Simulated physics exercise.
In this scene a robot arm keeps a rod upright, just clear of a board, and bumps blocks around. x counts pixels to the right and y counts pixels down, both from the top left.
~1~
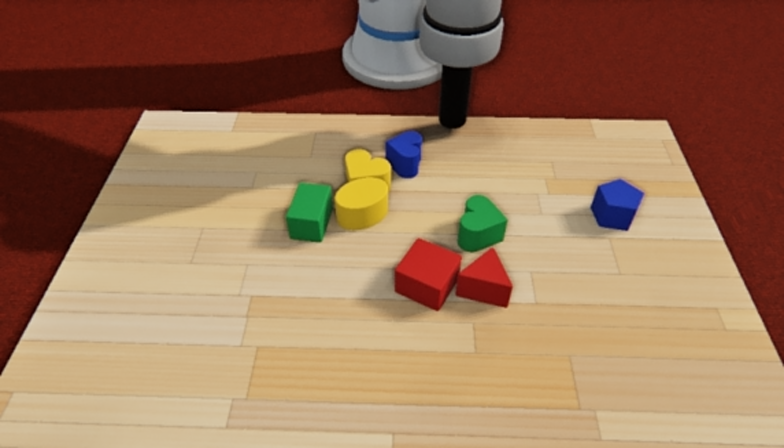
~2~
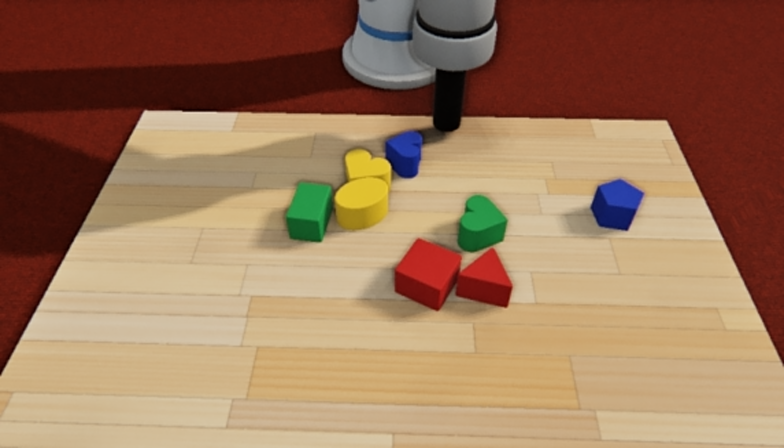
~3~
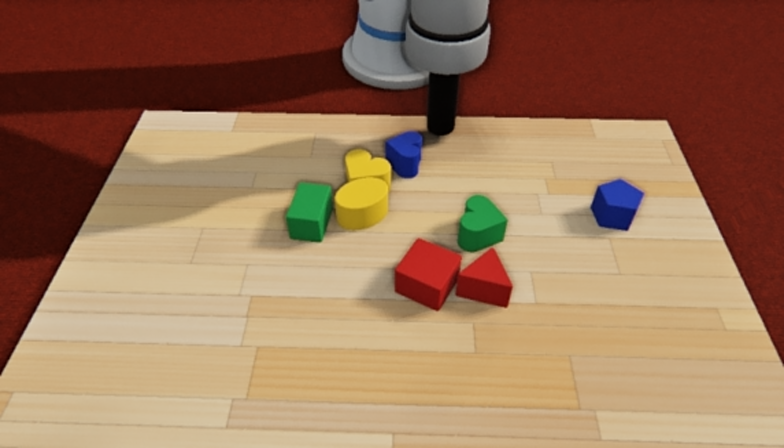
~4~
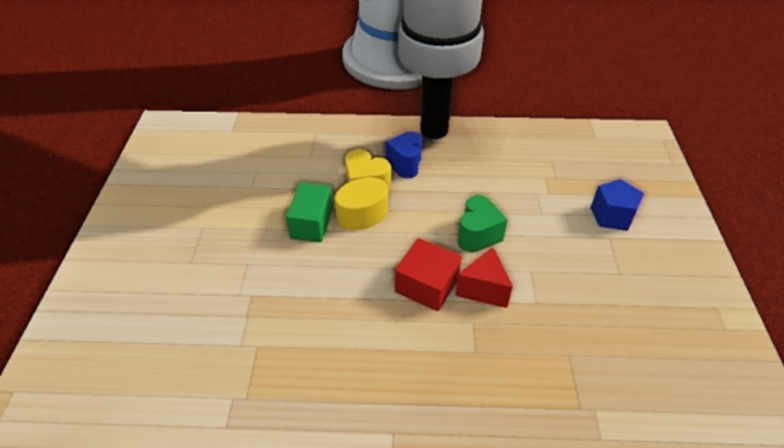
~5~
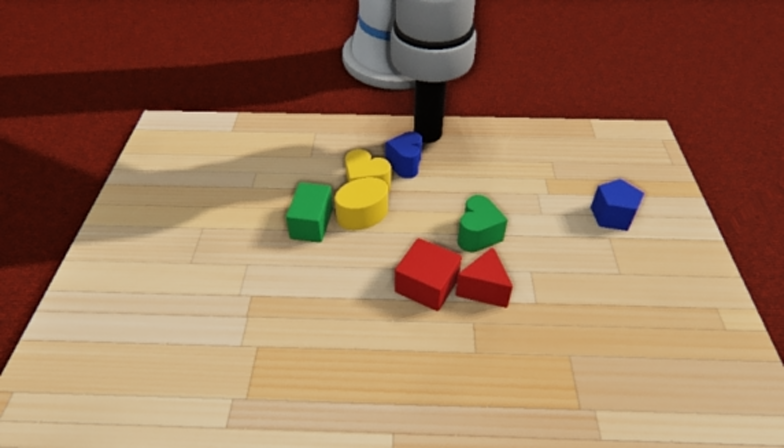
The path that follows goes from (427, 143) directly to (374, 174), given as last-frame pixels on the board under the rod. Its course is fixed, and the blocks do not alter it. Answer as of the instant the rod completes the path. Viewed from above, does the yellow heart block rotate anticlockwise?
I'd say no.
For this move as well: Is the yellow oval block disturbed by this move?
It is moved off its spot.
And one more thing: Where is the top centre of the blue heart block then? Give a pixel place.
The middle of its top is at (376, 177).
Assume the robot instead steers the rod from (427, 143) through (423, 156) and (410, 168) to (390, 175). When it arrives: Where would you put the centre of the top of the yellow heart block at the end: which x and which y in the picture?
Pixel (328, 175).
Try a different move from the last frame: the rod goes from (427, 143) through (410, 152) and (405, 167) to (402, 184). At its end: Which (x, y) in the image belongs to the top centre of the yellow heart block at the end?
I think it will end close to (345, 174).
On the path given first. Halfway along, rod at (401, 151); yellow oval block at (356, 199); yellow heart block at (360, 168), turned 25° clockwise; blue heart block at (392, 159), turned 25° anticlockwise.
At the end, rod at (374, 167); green rectangular block at (299, 207); yellow oval block at (338, 223), turned 30° anticlockwise; yellow heart block at (342, 185), turned 45° clockwise; blue heart block at (376, 177), turned 60° anticlockwise.
